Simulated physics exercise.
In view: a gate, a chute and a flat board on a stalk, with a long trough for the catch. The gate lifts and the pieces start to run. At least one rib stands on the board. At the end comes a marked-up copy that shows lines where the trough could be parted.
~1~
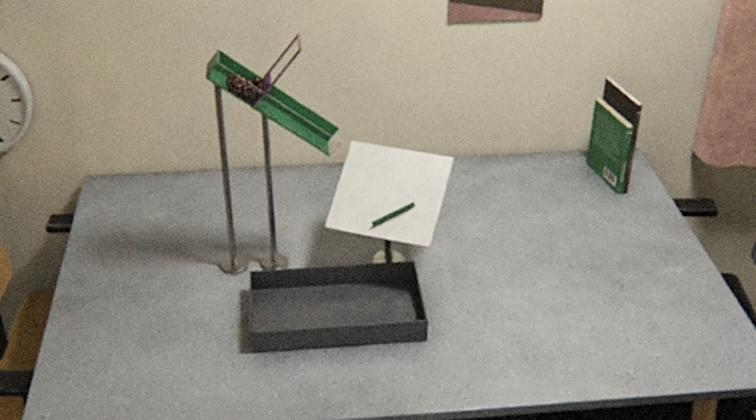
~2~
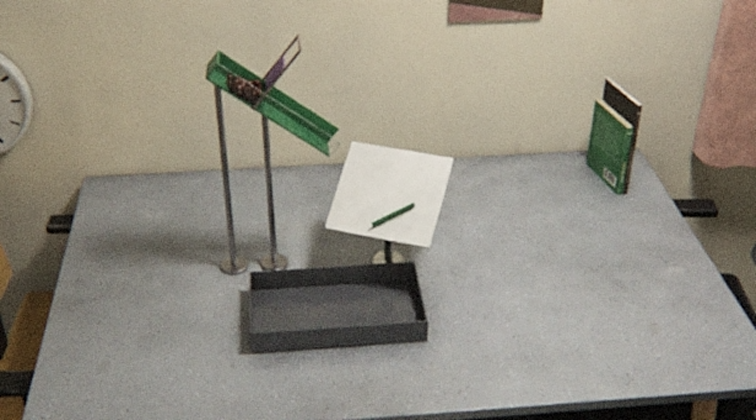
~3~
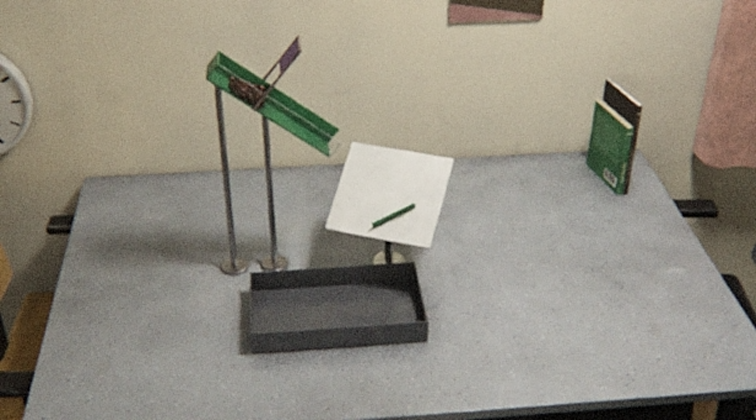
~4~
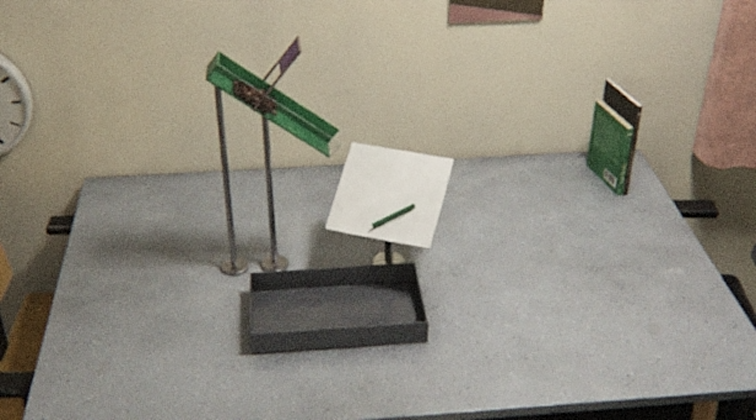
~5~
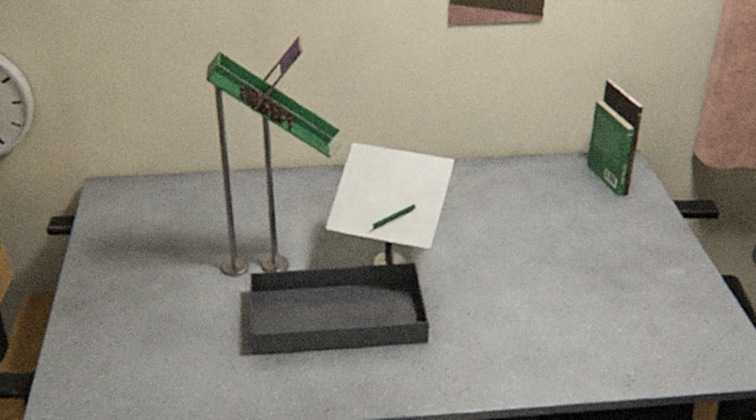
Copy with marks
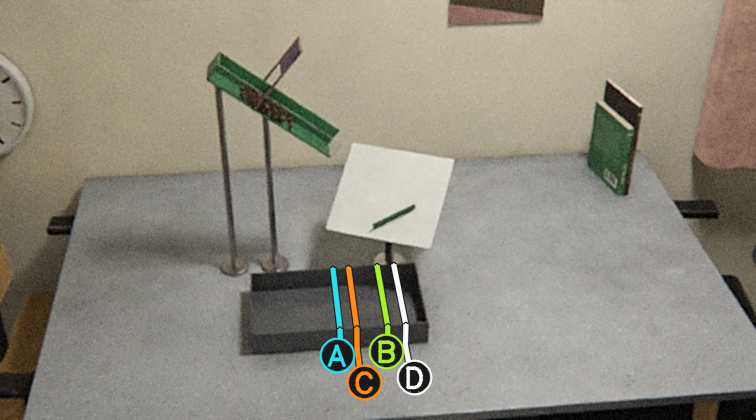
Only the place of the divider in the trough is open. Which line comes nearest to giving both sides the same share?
Line C does it best.
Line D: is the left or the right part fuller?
The left side.
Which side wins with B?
More lands on the left.
On the marked copy, line A crosses the front rim at (339, 328); line B crosses the front rim at (387, 325); line C crosses the front rim at (356, 327); line D crosses the front rim at (405, 324).
With A, of what is caught, a small part on the left of the divider, most on the right.
With B, of what is caught, nearly all on the left of the divider, a small part on the right.
With C, of what is caught, about half on the left of the divider, about half on the right.
With D, of what is caught, nearly all on the left of the divider, a stray few on the right.
